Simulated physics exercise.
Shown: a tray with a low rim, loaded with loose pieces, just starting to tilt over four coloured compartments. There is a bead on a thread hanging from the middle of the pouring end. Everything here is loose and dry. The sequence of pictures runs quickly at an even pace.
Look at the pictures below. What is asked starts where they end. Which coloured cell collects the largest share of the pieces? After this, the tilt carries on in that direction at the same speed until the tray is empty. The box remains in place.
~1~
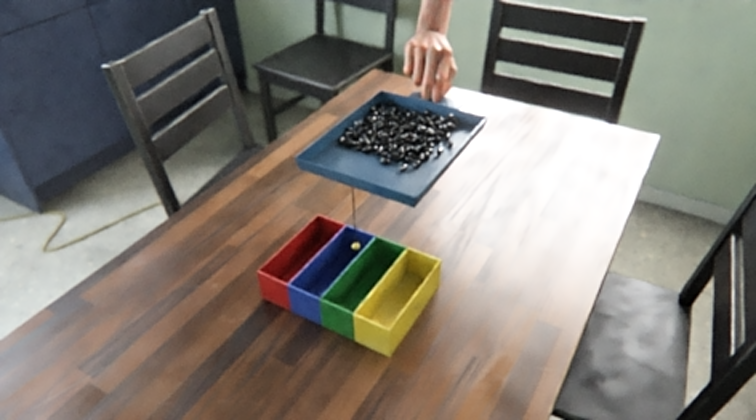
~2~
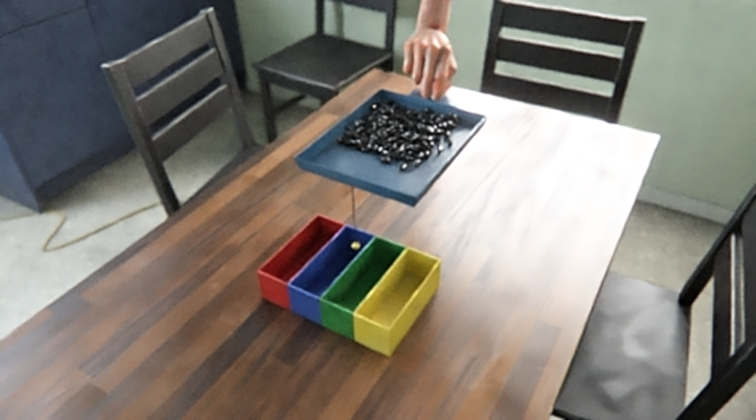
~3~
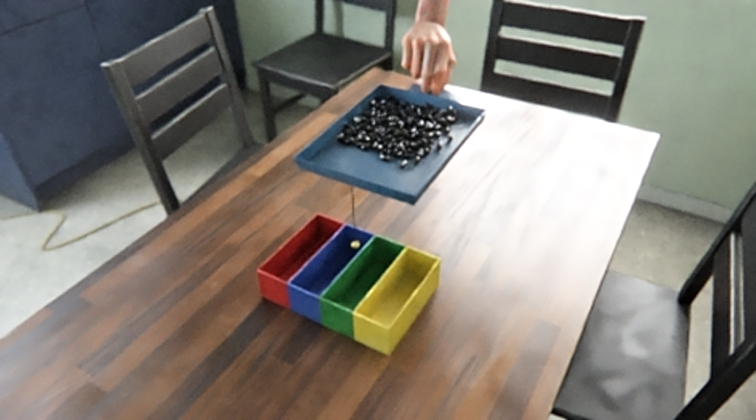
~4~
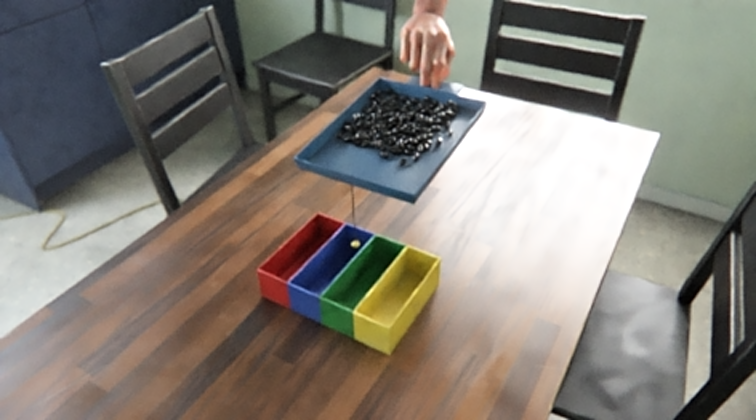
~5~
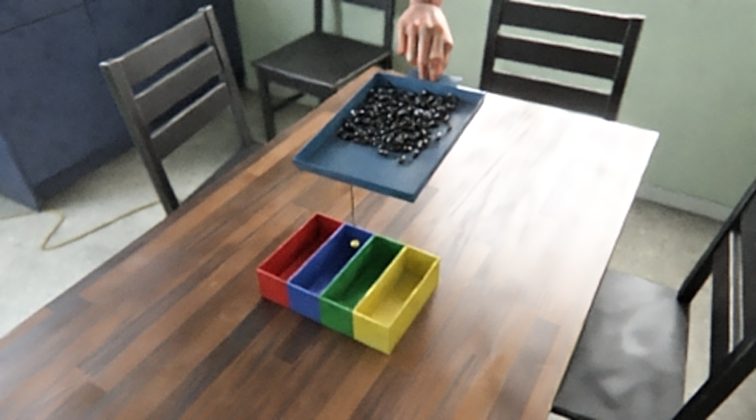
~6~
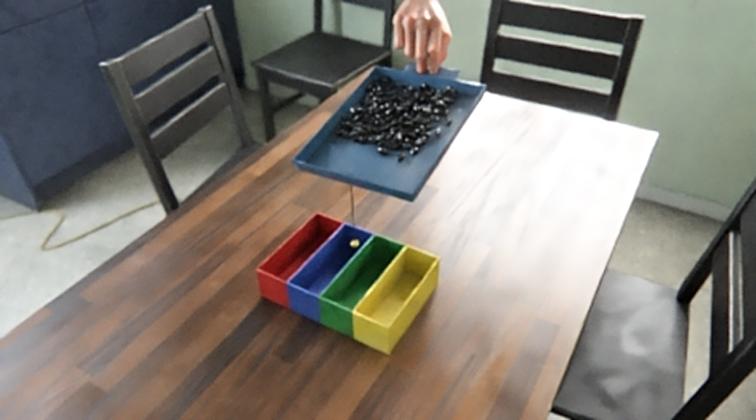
Red.
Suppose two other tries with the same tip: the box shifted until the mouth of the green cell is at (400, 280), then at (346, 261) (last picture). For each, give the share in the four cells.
Roughly 40 per cent, and 100 per cent.
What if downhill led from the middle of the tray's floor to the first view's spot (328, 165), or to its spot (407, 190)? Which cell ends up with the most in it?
At the first place red, at the second the cell in yellow.
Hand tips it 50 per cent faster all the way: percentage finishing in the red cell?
About 50 per cent.
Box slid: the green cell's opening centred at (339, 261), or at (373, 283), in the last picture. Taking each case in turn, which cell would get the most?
First try: That blue cell. Second try: The red cell.
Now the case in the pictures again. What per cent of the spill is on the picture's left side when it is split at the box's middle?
Estimate: About 90 per cent.
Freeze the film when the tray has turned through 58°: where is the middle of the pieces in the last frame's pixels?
Load centre: Approx. (344, 141).
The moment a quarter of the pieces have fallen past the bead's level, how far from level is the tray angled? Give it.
It sits at roughly 110°.
Just after the last frame, tray tipped steeply; every one on the tray.
A moment on, tray tipped right over; almost all on the tray; just a few in the red cell; just a few in the green cell; just a few falling or outside the box.
Further on, tray tipped past a quarter turn; roughly half in the red cell; roughly a quarter in the blue cell; roughly a quarter in the green cell; about a tenth falling or outside the box.
When it is over, tray tipped past a quarter turn; roughly half in the red cell; roughly a quarter in the blue cell; roughly a quarter in the green cell; not one in the yellow cell; about a tenth outside the box.
